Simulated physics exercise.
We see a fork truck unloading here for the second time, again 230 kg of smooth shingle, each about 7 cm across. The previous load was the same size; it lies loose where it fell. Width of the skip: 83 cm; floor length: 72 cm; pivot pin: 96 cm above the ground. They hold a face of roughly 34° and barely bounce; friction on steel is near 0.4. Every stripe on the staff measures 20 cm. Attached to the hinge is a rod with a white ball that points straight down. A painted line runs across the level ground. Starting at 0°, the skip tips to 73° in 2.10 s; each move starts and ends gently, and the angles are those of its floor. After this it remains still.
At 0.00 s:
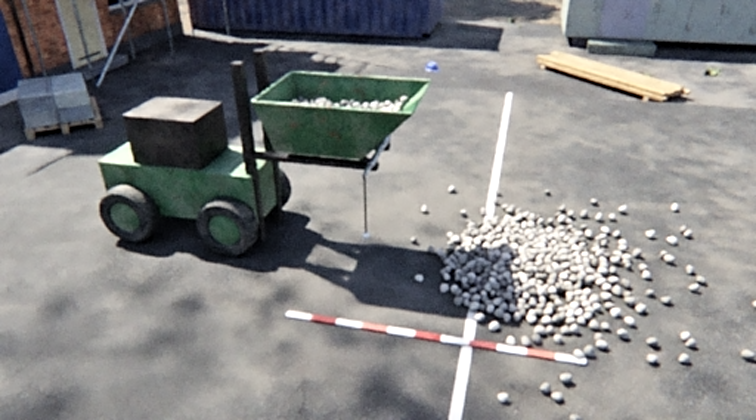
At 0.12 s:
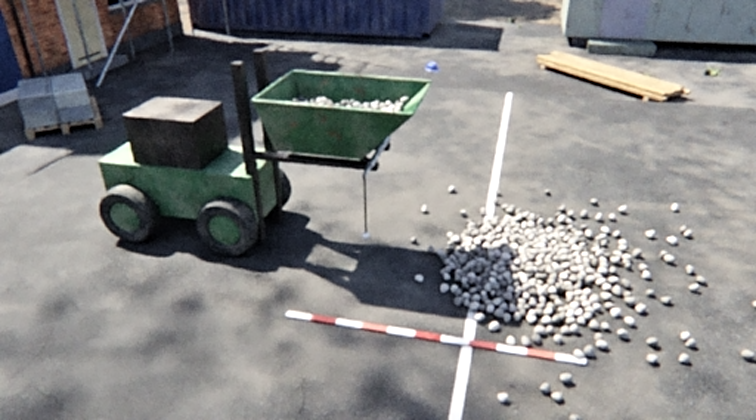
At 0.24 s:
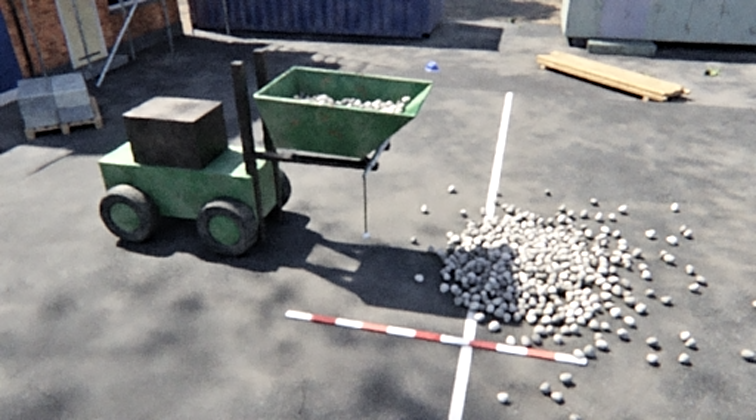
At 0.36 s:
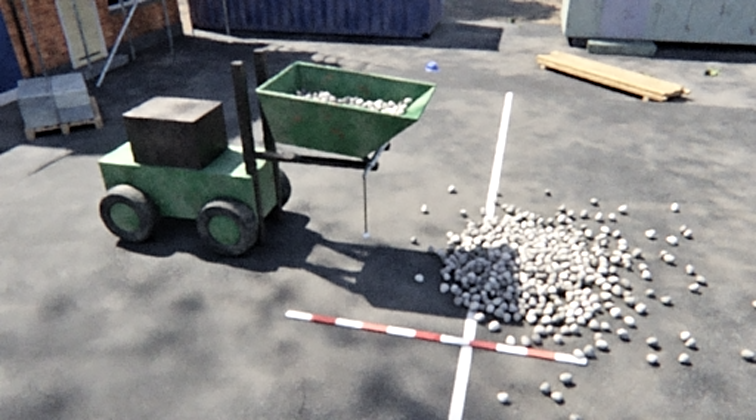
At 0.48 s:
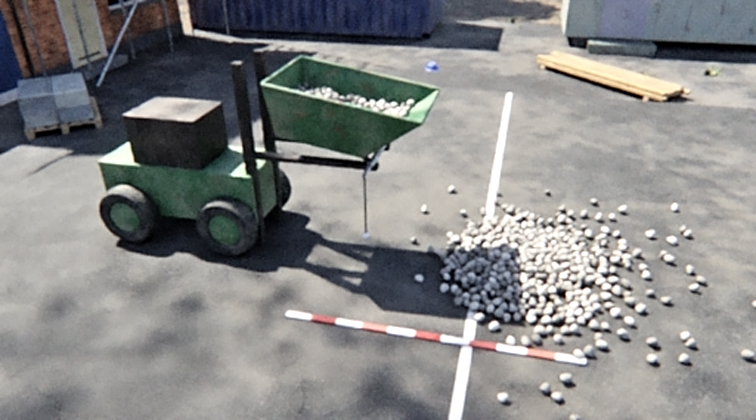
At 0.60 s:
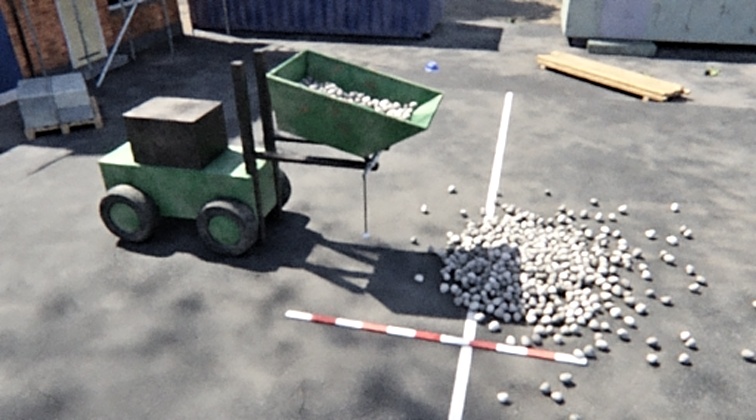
A green fork truck slowly tilts its raised skip of pale stones toward the right.
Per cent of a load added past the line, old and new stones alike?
Around 78 %.
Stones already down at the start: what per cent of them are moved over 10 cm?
I'd put it at about 15 per cent.
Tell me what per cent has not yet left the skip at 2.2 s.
Reading: Near 30 % of the load.
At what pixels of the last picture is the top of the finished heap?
Top pixel, roughly: (507, 241).
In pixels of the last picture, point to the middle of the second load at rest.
Centre at roughly (507, 254).
After 1.6 s the floor is at 62°; in per cent of one load, 100 in the skip, 15 short of the line, 85 past the line; the foremost stones are at (743, 293).
After 2.2 s the floor is at 73°; in per cent of one load, 31 in the skip, 40 short of the line, 129 past the line; the foremost stones are at (743, 293).
After 2.5 s the floor is at 73°; in per cent of one load, 6 in the skip, 42 short of the line, 152 past the line; the foremost stones are at (743, 293).
After 4.9 s the floor is at 73°; in per cent of one load, 0 in the skip, 37 short of the line, 163 past the line; the foremost stones are at (743, 293). Net gain past the line, 78.
